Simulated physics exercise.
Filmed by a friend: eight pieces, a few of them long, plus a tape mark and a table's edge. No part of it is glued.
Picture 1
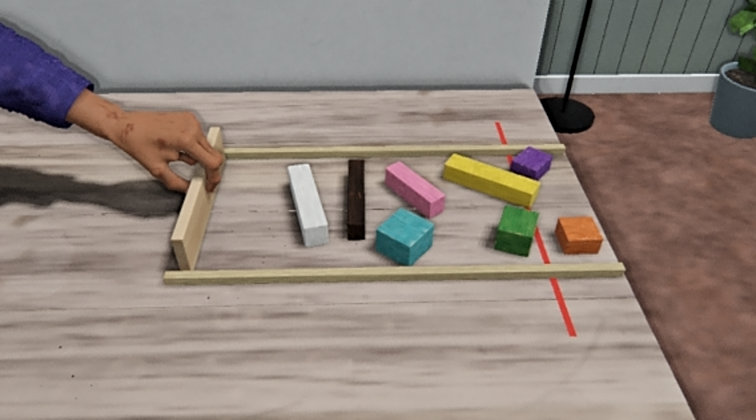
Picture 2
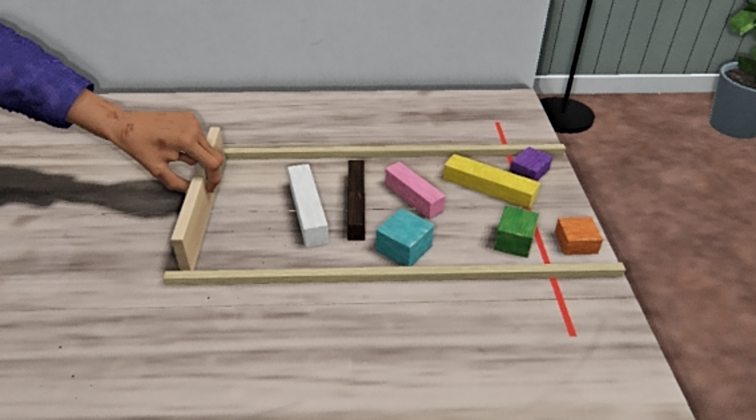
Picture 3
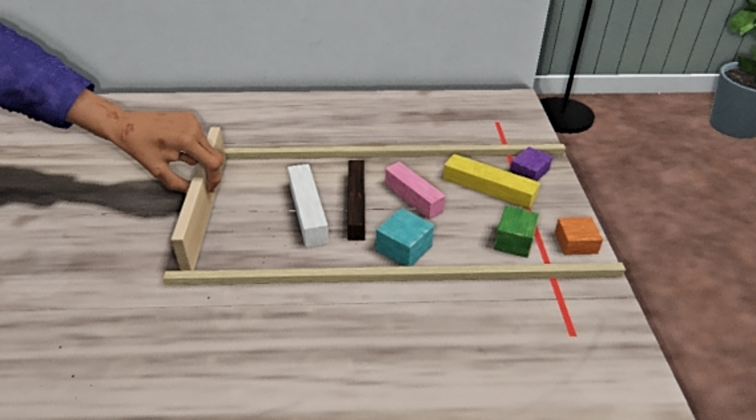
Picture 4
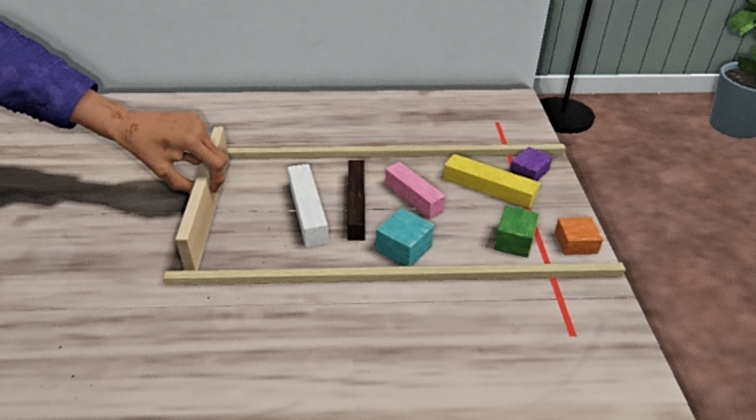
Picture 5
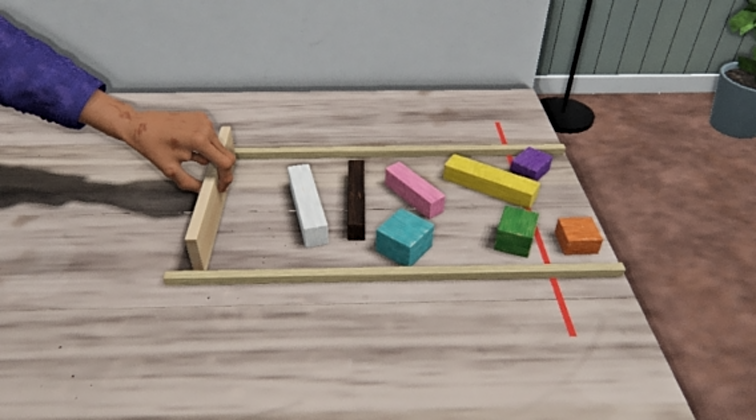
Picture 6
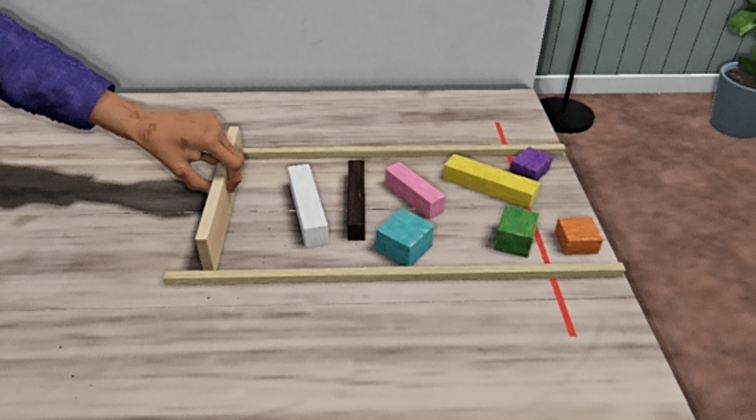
Hand sliding an upright wooden board slightly right between two rails, while the colourful blocks ahead of it stay still.
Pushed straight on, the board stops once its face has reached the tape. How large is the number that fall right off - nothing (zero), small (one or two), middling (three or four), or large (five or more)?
Middling - three or four.
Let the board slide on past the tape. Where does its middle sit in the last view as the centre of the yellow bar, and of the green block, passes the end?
For the yellow bar at (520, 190), for the green block at (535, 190).
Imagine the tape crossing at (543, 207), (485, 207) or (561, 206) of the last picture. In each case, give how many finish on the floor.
In order: 4, 0 and 5.
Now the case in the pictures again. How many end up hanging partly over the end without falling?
The total comes out at 1.
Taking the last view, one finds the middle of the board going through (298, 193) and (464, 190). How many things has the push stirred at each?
I get 1 at the one place and 7 at the other.
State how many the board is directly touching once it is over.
The figure is 2.
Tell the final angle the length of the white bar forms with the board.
About 0 degrees.
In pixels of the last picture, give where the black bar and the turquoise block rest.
Result: One about (555, 191), other about (568, 245).
Early on, none off yet; orange block at rest near (578, 236); purple block at rest near (531, 166); green block at rest near (516, 232).
Finally, the number that fall off is three or four; lost, yellow bar, purple block and orange block.
